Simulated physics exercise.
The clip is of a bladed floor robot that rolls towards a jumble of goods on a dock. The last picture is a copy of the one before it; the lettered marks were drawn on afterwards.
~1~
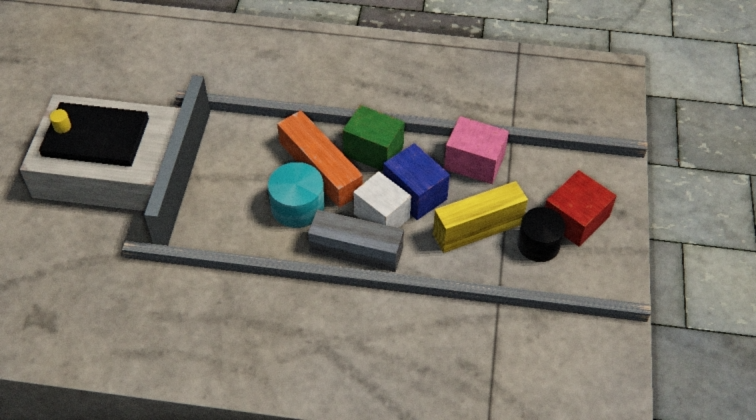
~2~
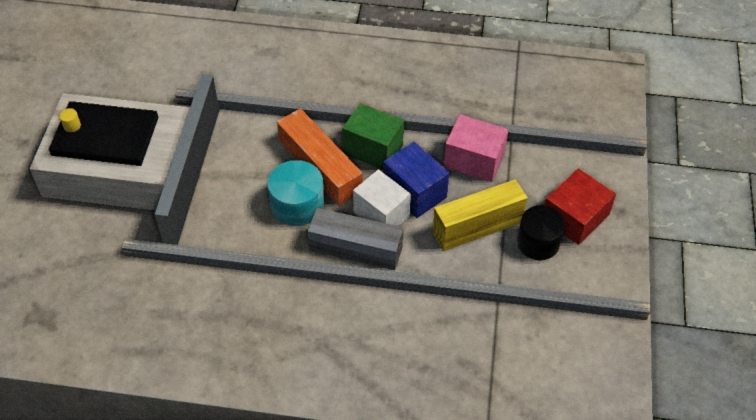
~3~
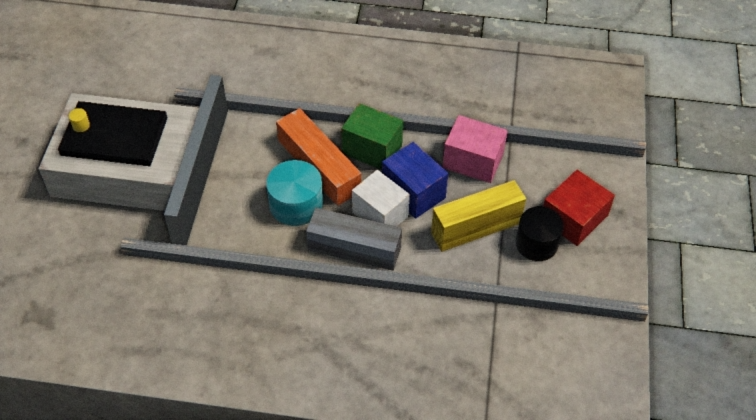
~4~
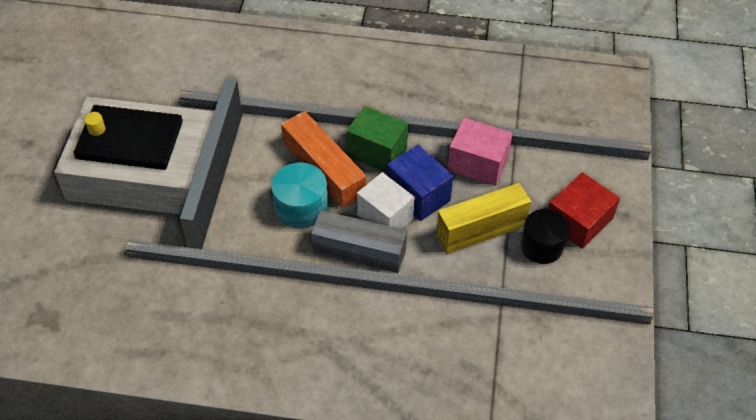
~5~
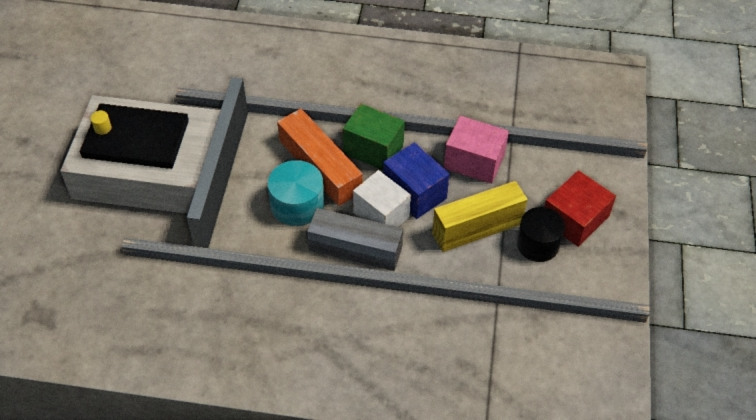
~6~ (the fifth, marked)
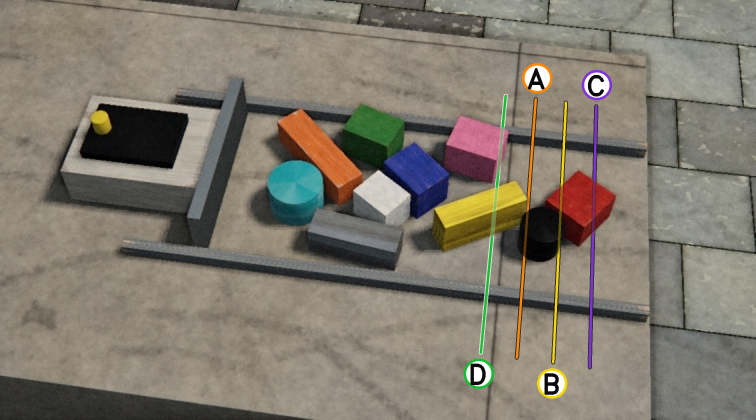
Bladed floor robot rolling slowly right between two rails towards a motionless jumble of coloured blocks and cylinders on a dock.
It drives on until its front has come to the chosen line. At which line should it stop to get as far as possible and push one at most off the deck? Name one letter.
As far as mark D.
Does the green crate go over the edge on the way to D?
By then, no.
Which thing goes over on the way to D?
It is the red crate.
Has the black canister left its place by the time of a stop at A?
By then, yes.
On the marked copy, A at (527, 217); B at (560, 221); C at (593, 225); D at (494, 213).
Taking D. A third of the way, robot (241, 147); green crate (404, 135); grey stick (358, 245).
Two thirds of the way, robot (340, 159); red crate (594, 216); black canister (558, 244).
When it is over, robot (416, 168); red crate over the edge; yellow stick (627, 214); one fallen.
As for the rest, A drops three; B drops five; C drops seven.
